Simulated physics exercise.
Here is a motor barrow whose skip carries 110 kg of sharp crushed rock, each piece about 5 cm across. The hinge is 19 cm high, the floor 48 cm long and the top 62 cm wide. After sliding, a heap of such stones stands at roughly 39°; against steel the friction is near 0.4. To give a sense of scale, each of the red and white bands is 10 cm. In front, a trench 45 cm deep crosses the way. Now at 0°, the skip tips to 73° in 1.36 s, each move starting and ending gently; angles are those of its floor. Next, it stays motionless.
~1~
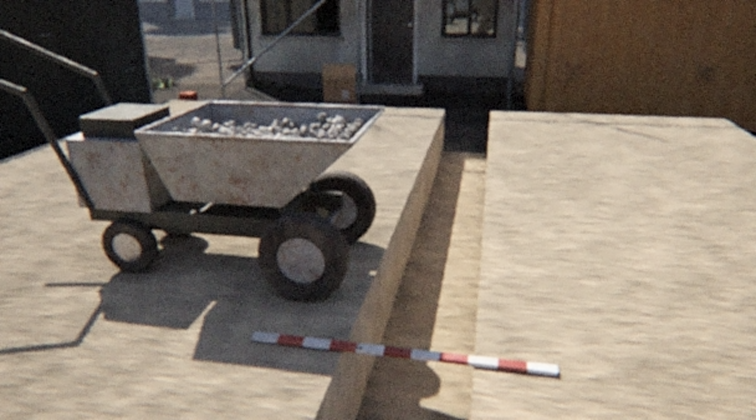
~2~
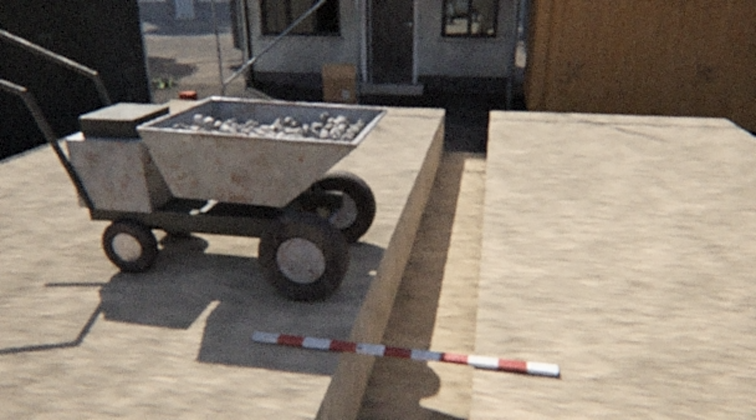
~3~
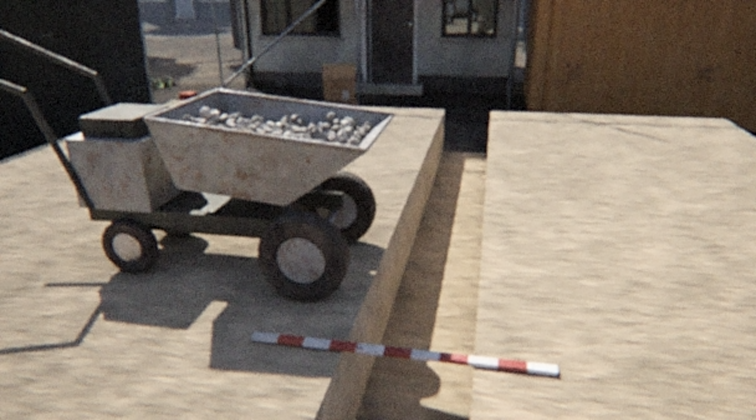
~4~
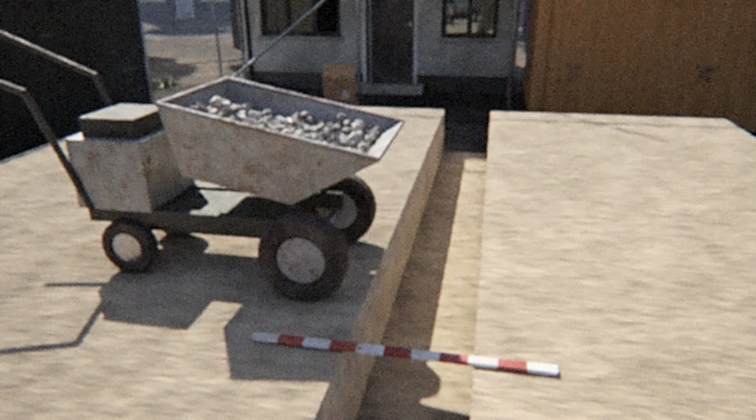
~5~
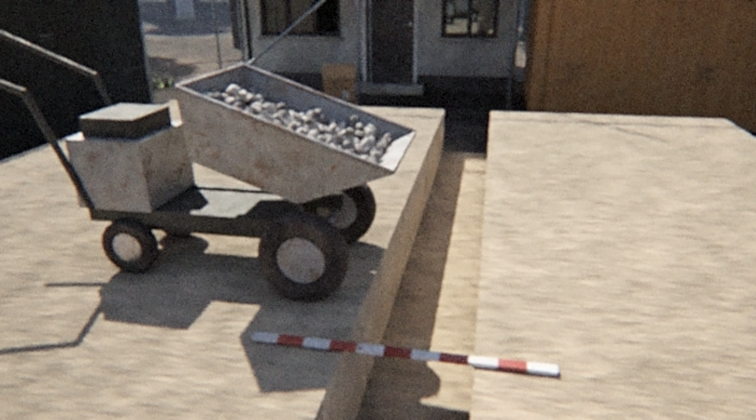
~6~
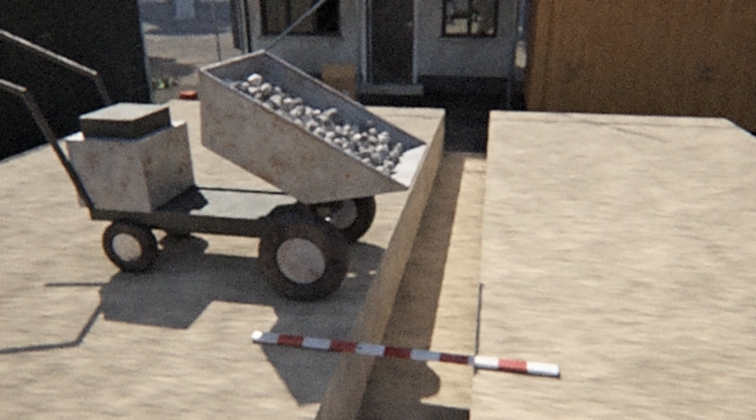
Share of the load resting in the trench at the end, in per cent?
66 per cent.
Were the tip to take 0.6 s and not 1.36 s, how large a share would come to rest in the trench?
It would be near 50 percent.
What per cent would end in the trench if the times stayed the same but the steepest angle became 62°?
Roughly 65% would end there.
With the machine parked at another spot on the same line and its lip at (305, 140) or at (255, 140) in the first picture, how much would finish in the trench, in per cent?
100 % and 100 %.
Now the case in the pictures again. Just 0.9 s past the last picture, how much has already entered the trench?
Some 30 per cent of the load by that point.
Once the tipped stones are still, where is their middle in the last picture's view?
I'd put it close to (461, 345).
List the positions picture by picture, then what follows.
The skip is at 0°, its lip at (354, 144); the top of the load is at (302, 125), in the first frame.
The skip is at 1°, its lip at (357, 146); the top of the load is at (291, 124), in the second frame.
Lip at (366, 151), floor tilted 5°, highest stones at (228, 120), in the third frame.
Lip at (379, 160), floor tilted 12°, highest stones at (224, 109), in the fourth frame.
Lip at (394, 173), floor tilted 19°, highest stones at (236, 96), in the fifth frame.
Lip at (408, 189), floor tilted 28°, highest stones at (255, 84), in the sixth frame.
Then, 0.4 s after the last picture the floor is at 62°, 100 % in the skip; the foremost stones are at (434, 237).
Then, 0.9 s after the last picture the floor is at 73°, 53 % in the skip, 30 % in the trench, 17 % past the trench; the foremost stones are at (541, 291).
Then, 1.2 s after the last picture the floor is at 73°, 11 % in the skip, 54 % in the trench, 35 % past the trench; the foremost stones are at (628, 301).
Then, 3.2 s after the last picture the floor is at 73°, 0 % in the skip, 66 % in the trench, 34 % past the trench; the foremost stones are at (664, 335).
